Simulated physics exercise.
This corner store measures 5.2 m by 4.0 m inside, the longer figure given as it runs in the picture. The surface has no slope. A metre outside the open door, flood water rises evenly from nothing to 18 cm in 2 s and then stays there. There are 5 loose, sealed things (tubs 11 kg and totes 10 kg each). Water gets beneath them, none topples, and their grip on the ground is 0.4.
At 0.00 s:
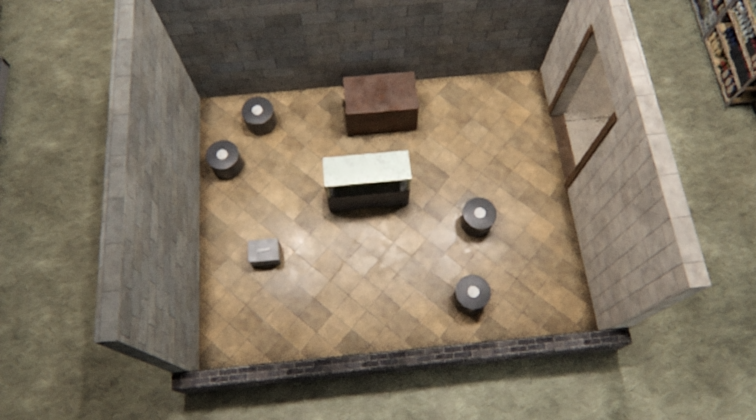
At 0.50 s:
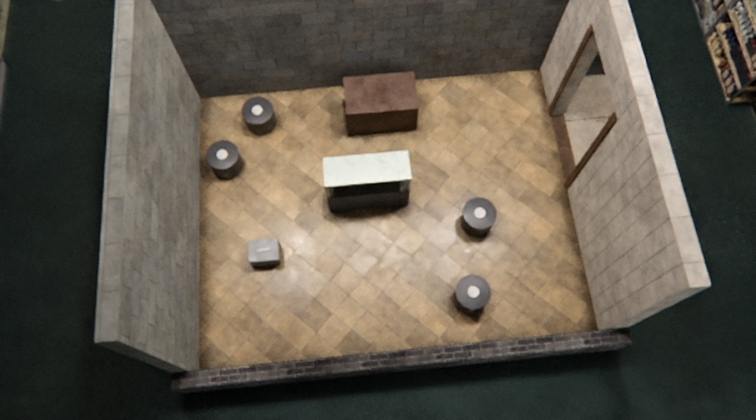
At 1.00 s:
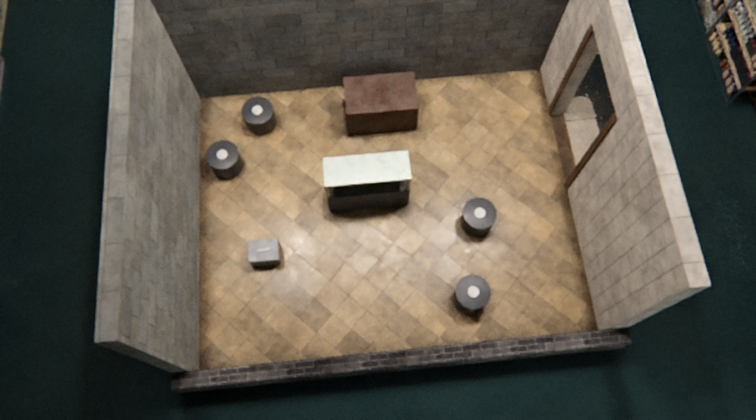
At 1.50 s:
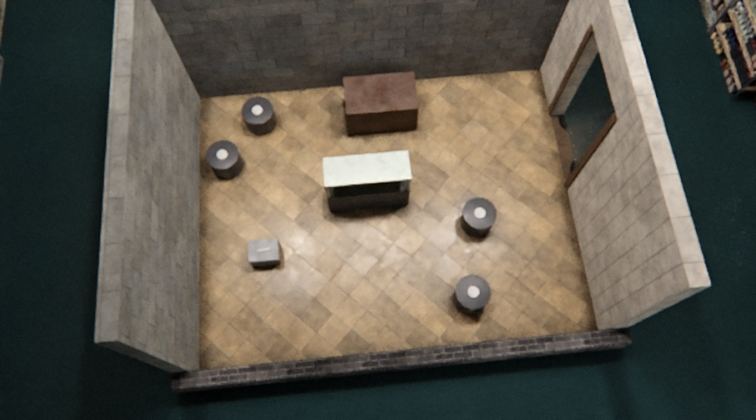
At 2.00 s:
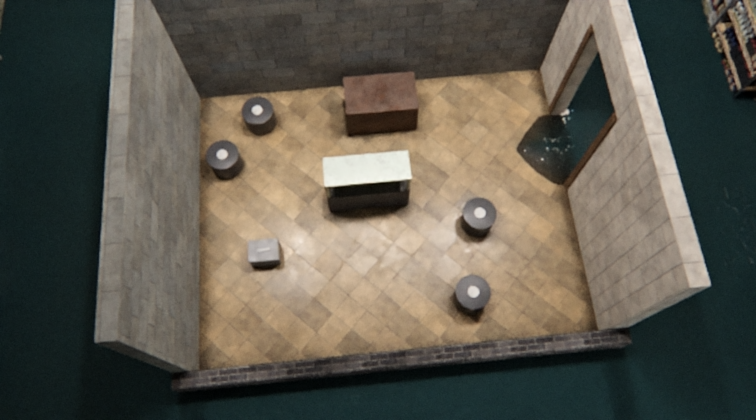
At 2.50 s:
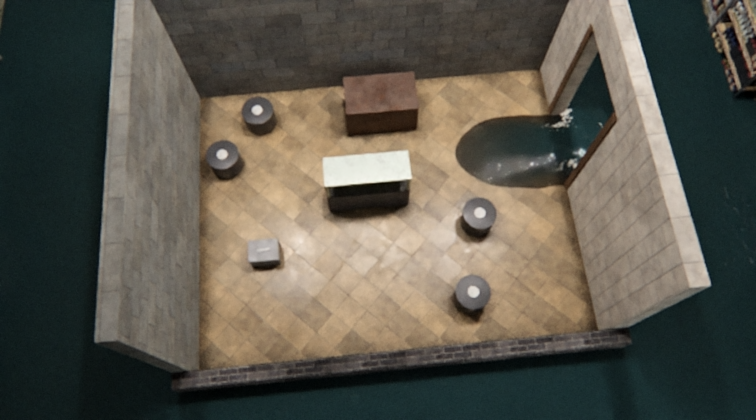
A roofless corner store with a tan tiled floor and grey and pale walls is seen from high above by a still camera. A brown block stands at the back, a white-topped counter near the middle, four dark round tubs and a small grey box around them. Dark green water covers the ground outside, then enters through the right-hand doorway and spreads leftward in a rounded, white-flecked sheet, while the objects stay still.
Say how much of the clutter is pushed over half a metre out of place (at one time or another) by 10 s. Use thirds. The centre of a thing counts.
That comes to less than a third.
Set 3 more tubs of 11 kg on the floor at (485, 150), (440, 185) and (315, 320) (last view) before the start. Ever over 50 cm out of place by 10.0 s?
In that order: Over, under, under.
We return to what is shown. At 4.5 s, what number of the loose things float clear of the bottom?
0 of them.
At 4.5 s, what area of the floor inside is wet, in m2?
Roughly 10.0 m2.
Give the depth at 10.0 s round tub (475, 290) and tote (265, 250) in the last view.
Roughly 4 and 4 cm.
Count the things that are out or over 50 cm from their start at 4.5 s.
By then 0.
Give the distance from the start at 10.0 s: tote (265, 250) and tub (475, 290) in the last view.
In turn: 0 cm, 0 cm.
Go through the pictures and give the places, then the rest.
The first picture shows a tub at (480, 213) rests on the ground; a tote at (263, 250), on the bottom; 0.0 m2 under water; 0 of 5 have shifted.
The second picture shows a tub at (480, 213), on the bottom; a tote at (263, 250) rests on the ground; water covers 0.0 m2; 0 of 5 have shifted.
The third picture shows a tub at (480, 213), on the bottom; a tote at (263, 250) rests on the ground; 0.0 m2 under water; 0 of 5 have shifted.
The fourth picture shows a tub at (480, 213), on the bottom; a tote at (263, 250), on the bottom; 0.0 m2 under water; 0 of 5 have shifted.
The fifth picture shows a tub at (480, 213), on the bottom; a tote at (263, 250) rests on the ground; 0.4 m2 under water; 0 of 5 have shifted.
The sixth picture shows a tub at (480, 213), on the bottom; a tote at (263, 250), on the bottom; water covers 1.4 m2; 0 of 5 have shifted.
After 3.5 s 0 of 5 are over 50 cm from their spots; 0 afloat.
After 4.5 s 0 of 5 are over 50 cm from their spots; 0 afloat.
After 7.0 s 0 of 5 are over 50 cm from their spots; 0 afloat.
After 10.0 s 0 of 5 are over 50 cm from their spots, and 0 have been at some point; 2 afloat.
